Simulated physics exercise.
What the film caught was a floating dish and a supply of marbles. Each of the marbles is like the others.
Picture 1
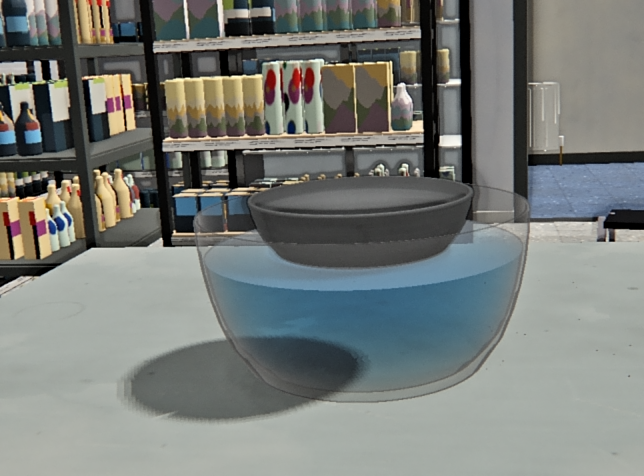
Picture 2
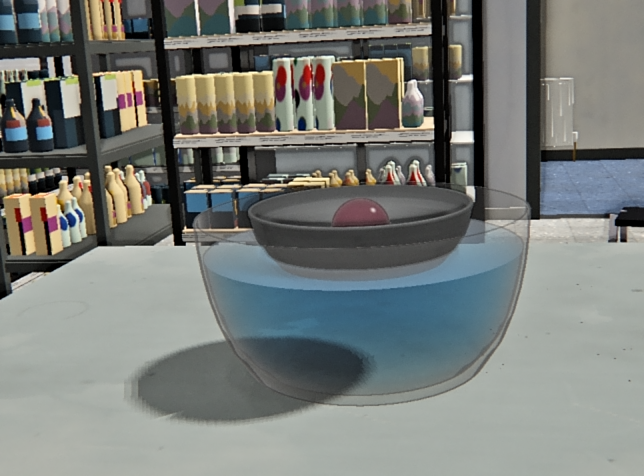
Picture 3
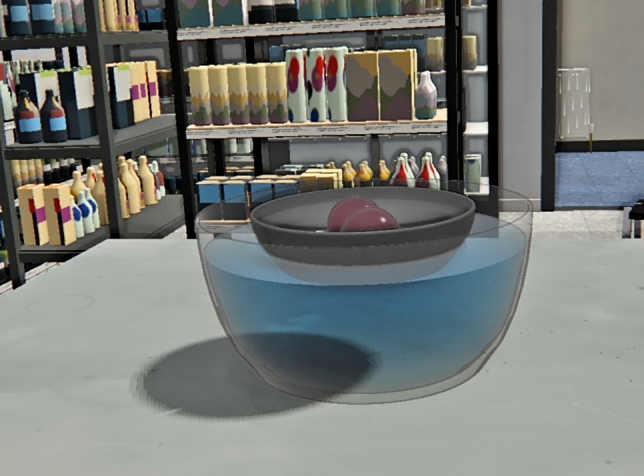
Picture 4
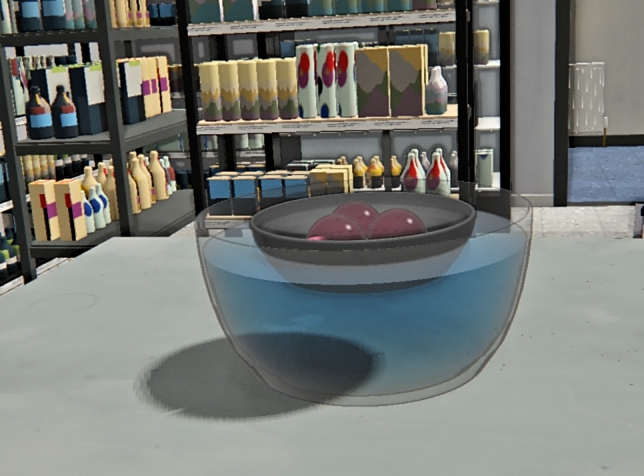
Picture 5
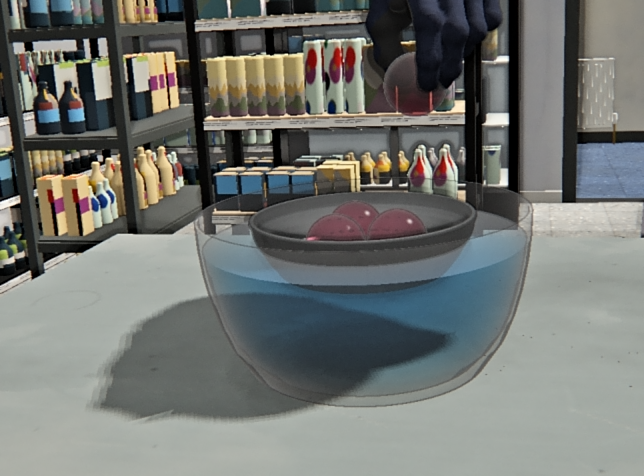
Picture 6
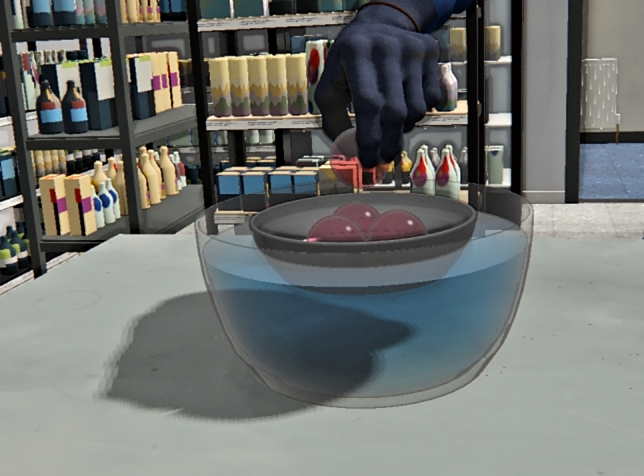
A dark dish floats empty in a clear bowl of blue water, then sits a little lower as reddish marbles appear in it, one after another, until there are three. A gloved hand then enters from above holding another marble and moves left and down, over the dish.
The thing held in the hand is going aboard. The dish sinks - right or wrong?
Wrong.
Soon after, the glass marble is in and the dish dips.
Later, it steadies; about a third of its side above the surface.
In the end, the dish floats; about a third of its side above the surface.
